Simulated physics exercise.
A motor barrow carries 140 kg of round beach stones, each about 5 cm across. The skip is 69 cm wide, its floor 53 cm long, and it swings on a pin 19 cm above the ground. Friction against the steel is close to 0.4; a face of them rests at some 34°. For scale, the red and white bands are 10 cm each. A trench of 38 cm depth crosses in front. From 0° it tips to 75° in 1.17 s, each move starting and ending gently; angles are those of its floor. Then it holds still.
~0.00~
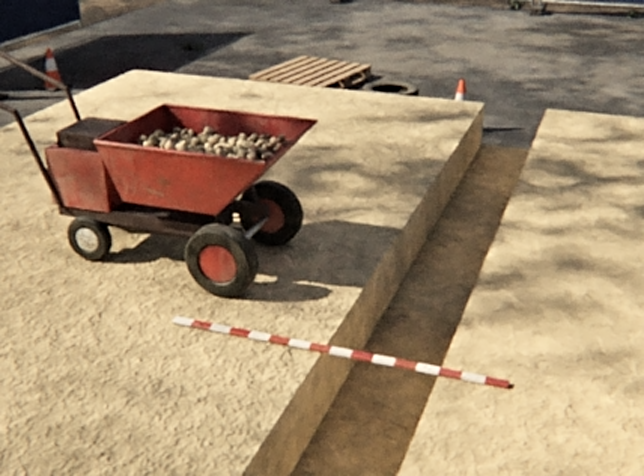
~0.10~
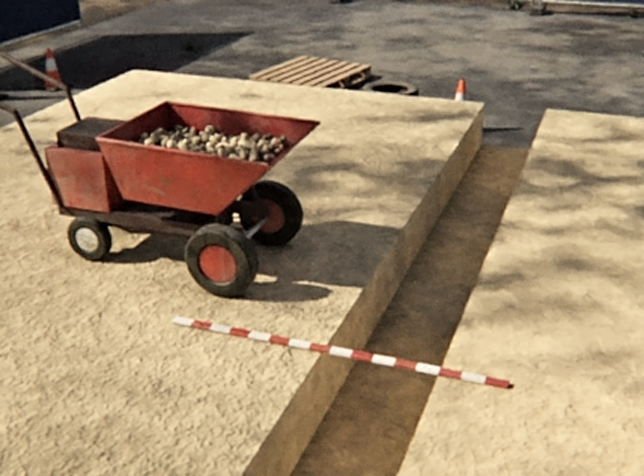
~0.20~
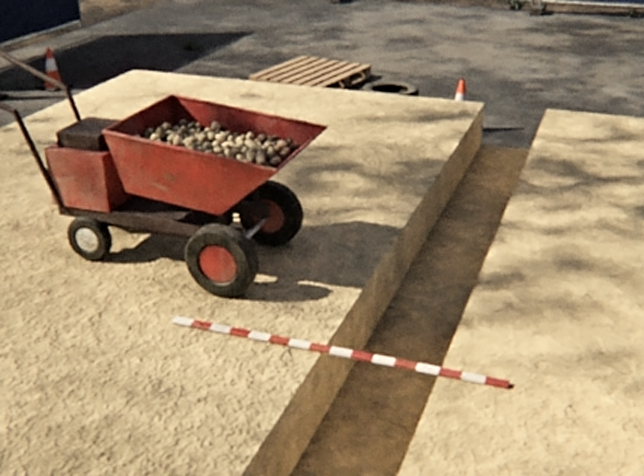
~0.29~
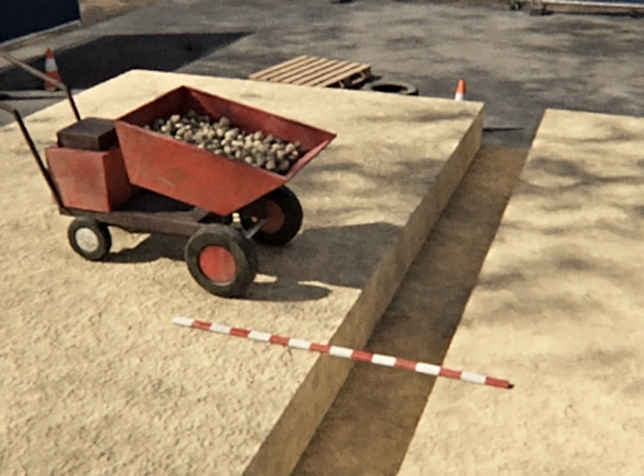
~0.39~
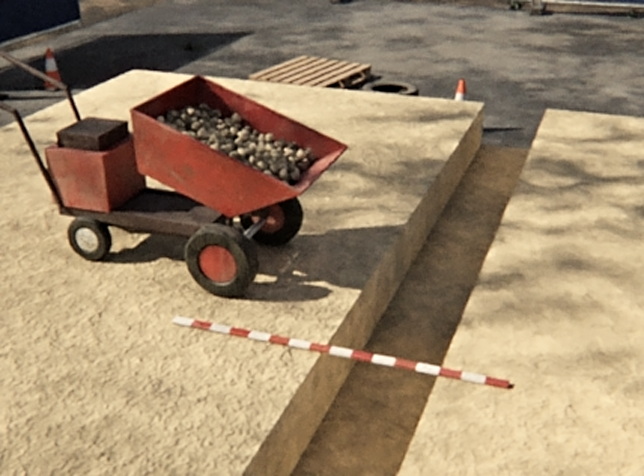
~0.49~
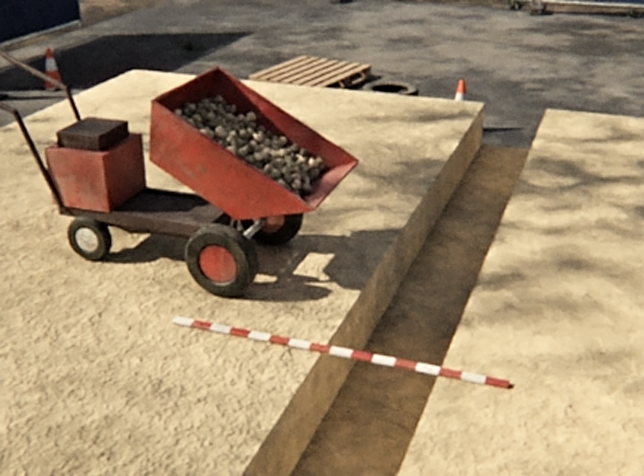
In the video, a red motor barrow loaded with round stones stands beside a trench, with a red and white striped pole lying across it, as its skip tilts steadily forward to the right and the stones shift toward the lip.
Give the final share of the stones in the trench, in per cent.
Roughly 100 per cent ends in the trench.
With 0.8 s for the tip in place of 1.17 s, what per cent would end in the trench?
In that case some 100 per cent.
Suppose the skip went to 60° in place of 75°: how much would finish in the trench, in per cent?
It would be near 100 per cent.
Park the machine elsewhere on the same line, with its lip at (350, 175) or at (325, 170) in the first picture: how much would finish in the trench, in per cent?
About 55 and 90 per cent.
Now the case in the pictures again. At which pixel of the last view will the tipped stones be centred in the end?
Near (422, 351).
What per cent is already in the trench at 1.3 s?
Some 65 per cent.
After 0.9 s the floor is at 63°; 100 % in the skip; the foremost stones are at (359, 252).
After 1.3 s the floor is at 75°; 37 % in the skip, 63 % in the trench; the foremost stones are at (456, 365).
After 1.6 s the floor is at 75°; 5 % in the skip, 94 % in the trench; the foremost stones are at (467, 333).
After 3.6 s the floor is at 75°; 0 % in the skip, 100 % in the trench; the foremost stones are at (462, 346).
